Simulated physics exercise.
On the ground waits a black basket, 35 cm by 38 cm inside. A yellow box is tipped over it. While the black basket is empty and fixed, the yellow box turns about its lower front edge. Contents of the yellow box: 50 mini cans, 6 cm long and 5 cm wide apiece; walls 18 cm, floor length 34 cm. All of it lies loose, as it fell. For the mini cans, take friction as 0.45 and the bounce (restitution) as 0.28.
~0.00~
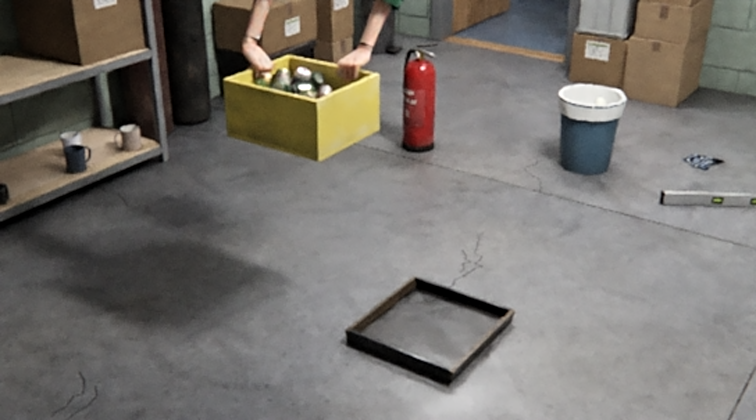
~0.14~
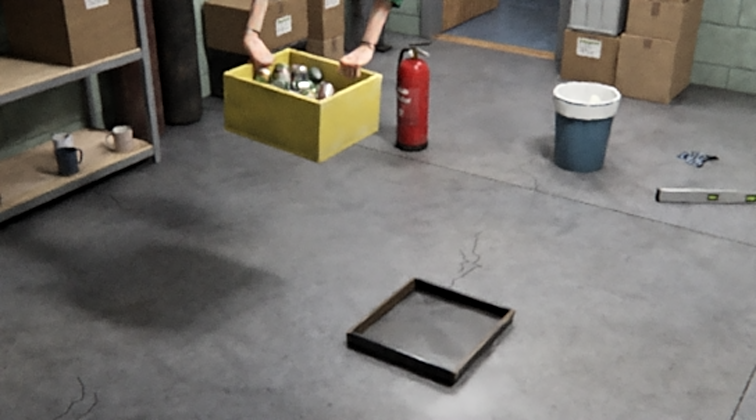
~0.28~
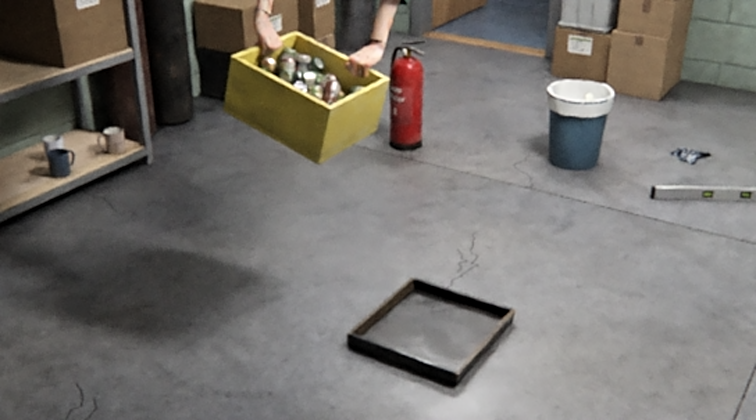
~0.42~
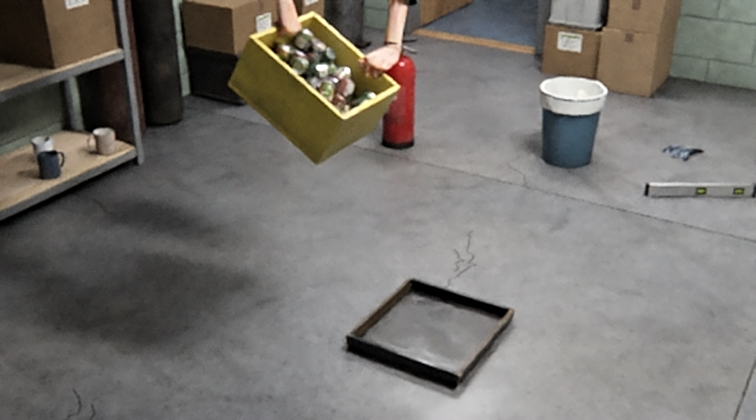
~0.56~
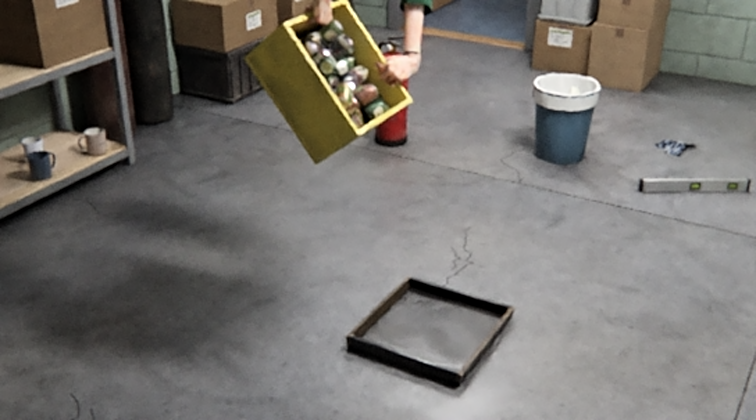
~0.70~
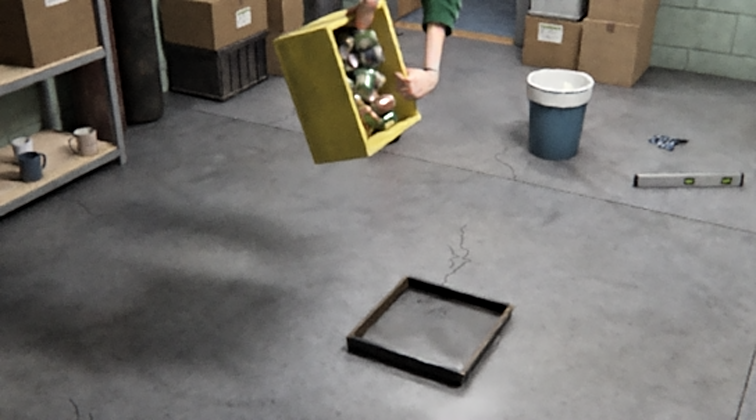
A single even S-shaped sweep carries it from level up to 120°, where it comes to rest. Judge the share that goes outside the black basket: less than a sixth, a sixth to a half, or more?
You should find one sixth or more, not half of the load outside the black basket.
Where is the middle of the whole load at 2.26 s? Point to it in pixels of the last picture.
I'd put the middle close to (441, 335) in the last view.
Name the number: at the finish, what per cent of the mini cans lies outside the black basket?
That comes to around 40 per cent.
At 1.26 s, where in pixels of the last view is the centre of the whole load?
Near (445, 269) in pixels.
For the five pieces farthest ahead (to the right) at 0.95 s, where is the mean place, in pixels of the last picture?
(433, 180).
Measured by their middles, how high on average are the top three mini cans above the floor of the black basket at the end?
Roughly 7 cm.
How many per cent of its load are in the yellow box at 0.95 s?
Still in there: Some 90 per cent.
After 0.95 s, tilt 102°; 44 still in the yellow box and 6 in the air.
After 1.26 s, tilt 120°; 13 still in the yellow box, 6 in the black basket, 11 outside the black basket and 20 in the air.
After 1.70 s, tilt 120°; 27 in the black basket, 19 outside the black basket and 4 in the air.
Outcome (at 2.26 s), 30 in the black basket and 20 outside the black basket. Asked share, 20 of 50, 40 per cent.
